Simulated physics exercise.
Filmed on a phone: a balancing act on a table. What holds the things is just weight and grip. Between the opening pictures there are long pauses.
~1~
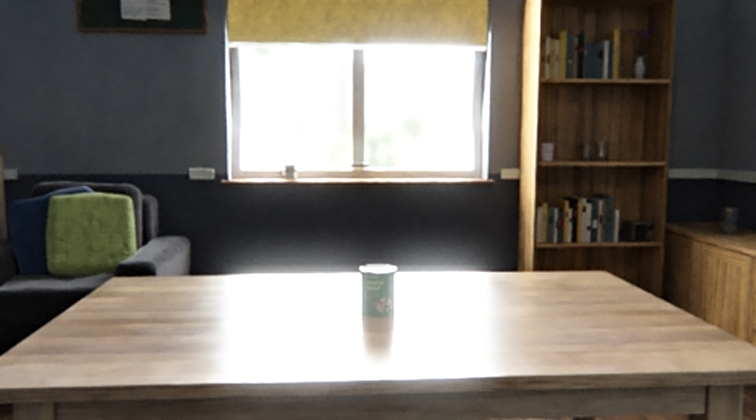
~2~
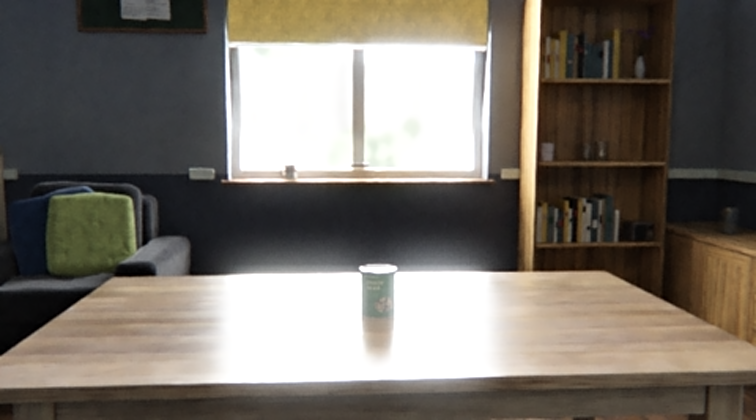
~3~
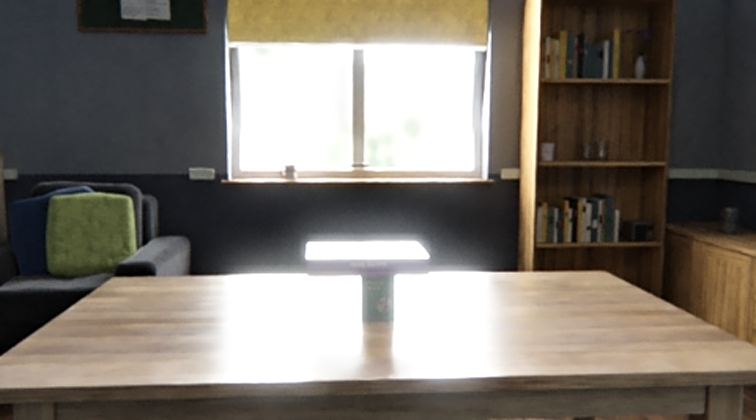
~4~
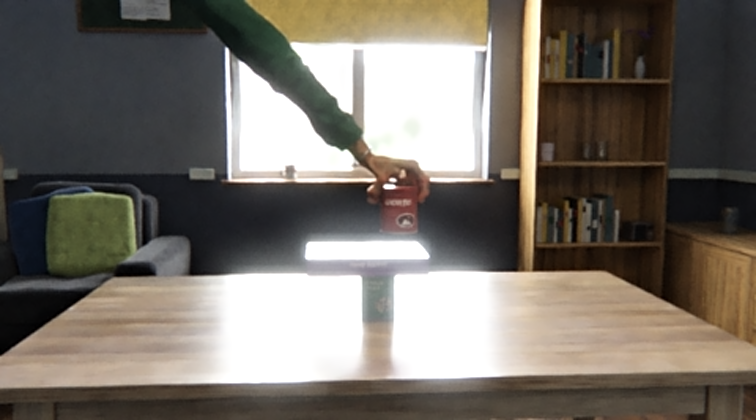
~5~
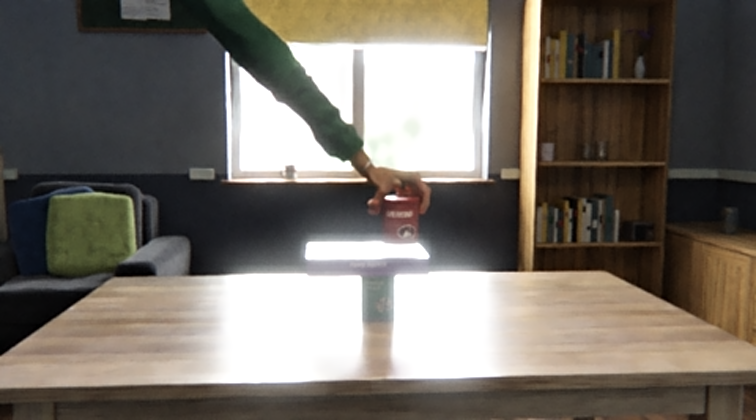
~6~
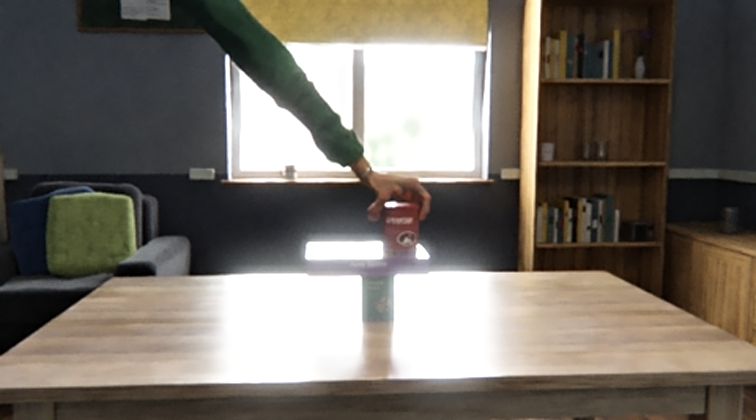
On a wooden table, a flat slab appears atop a green tin, and a hand lowers a red tin onto its right side.
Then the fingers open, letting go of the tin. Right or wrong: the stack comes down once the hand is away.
Wrong, it stays balanced.
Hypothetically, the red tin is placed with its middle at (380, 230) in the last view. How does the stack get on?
Outcome: Stable.
Then, 0.50 s on from there, no change.
Then, 1.10 s on from there, red tin resting near (400, 227).
In the end, all 3 unmoved. At the end, from the last picture's camera, red tin near (400, 227). The stack holds.
